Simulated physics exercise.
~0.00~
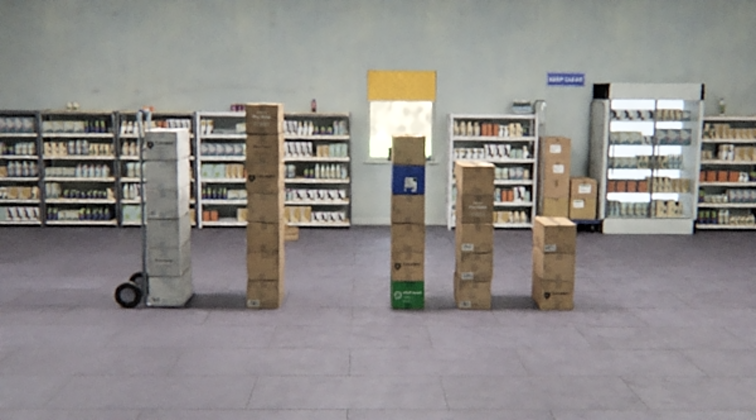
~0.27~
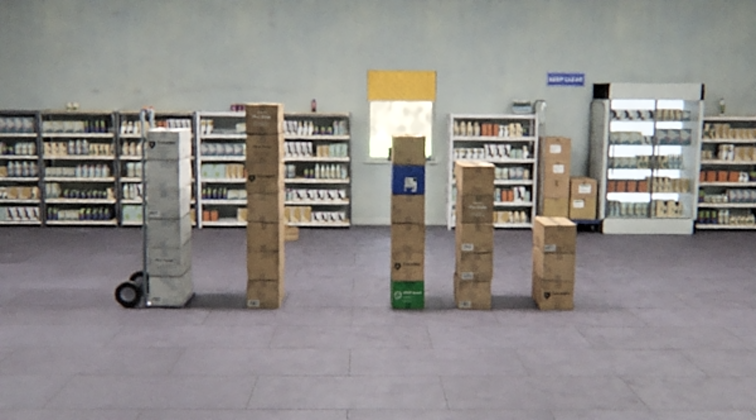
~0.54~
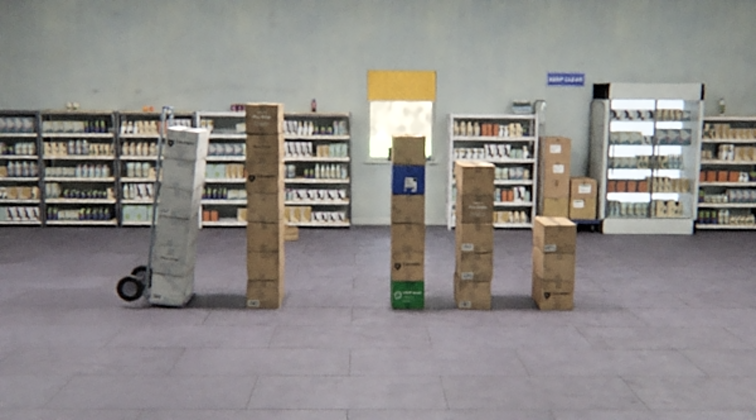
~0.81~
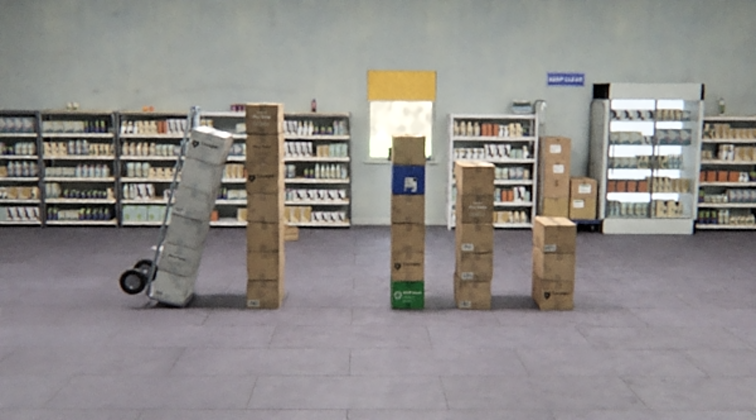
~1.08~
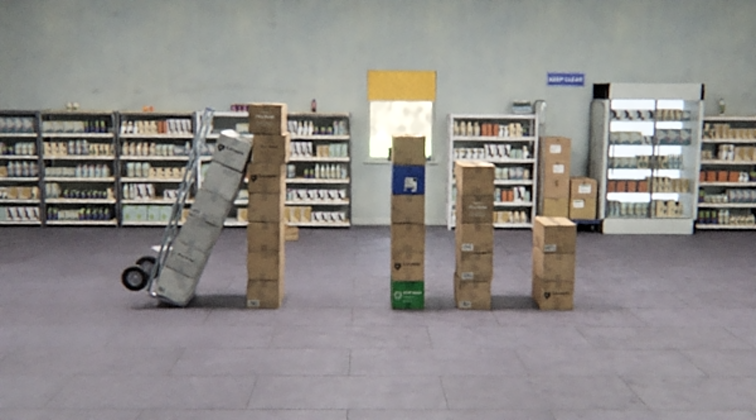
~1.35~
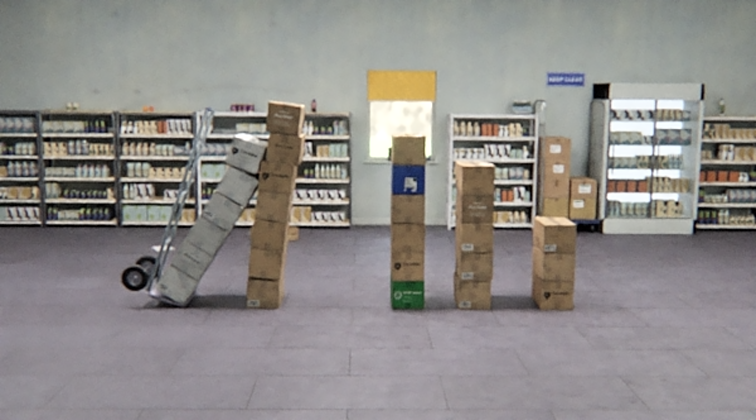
In a storeroom, a hand truck tilts right, leaning its pale boxes against a brown stack.
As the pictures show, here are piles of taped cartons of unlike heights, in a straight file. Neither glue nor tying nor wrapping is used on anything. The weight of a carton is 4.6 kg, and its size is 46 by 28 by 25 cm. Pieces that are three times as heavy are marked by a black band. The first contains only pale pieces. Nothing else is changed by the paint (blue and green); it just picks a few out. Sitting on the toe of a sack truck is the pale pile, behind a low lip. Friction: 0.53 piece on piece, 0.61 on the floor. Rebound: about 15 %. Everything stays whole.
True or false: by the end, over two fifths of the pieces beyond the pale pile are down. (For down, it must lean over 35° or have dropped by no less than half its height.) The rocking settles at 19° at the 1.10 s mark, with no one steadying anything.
True.
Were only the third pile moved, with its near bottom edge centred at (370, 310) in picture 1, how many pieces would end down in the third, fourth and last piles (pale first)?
Third 6; fourth 5; last 2.
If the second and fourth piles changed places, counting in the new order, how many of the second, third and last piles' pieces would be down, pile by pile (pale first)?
After the swap, the second pile would have 5 down, the third 6 and the last 3.
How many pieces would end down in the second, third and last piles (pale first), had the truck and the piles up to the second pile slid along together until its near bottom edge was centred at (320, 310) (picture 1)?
Down by pile: Second 7, third 6, last 3.
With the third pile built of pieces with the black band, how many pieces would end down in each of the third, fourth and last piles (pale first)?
Count down, pile by pile - third 5, fourth 4, last 3.
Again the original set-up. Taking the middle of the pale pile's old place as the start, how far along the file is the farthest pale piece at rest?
170 cm.
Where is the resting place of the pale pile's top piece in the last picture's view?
It ends up centred around (367, 255) in the last view.
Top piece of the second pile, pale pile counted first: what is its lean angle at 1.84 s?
It sits around 30° from upright.
After 1.84 s, 6 of the pale pile down; 2 of the 21 other cartons down.
After 2.26 s, 6 of the pale pile down; 6 of the 21 other cartons down; green carton leaning 20°; blue carton leaning 15°.
After 3.10 s, 6 of the pale pile down; 19 of the 21 other cartons down; blue carton leaning 58°, 43 cm lower; green carton leaning 39°.
At rest (5.1 s), 6 of the pale pile down; 19 of the 21 other cartons down; blue carton leaning 50°, 46 cm lower; green carton leaning 39°. That is 90 per cent. As the last picture would show them, middles, blue carton near (531, 230), green carton near (422, 282).
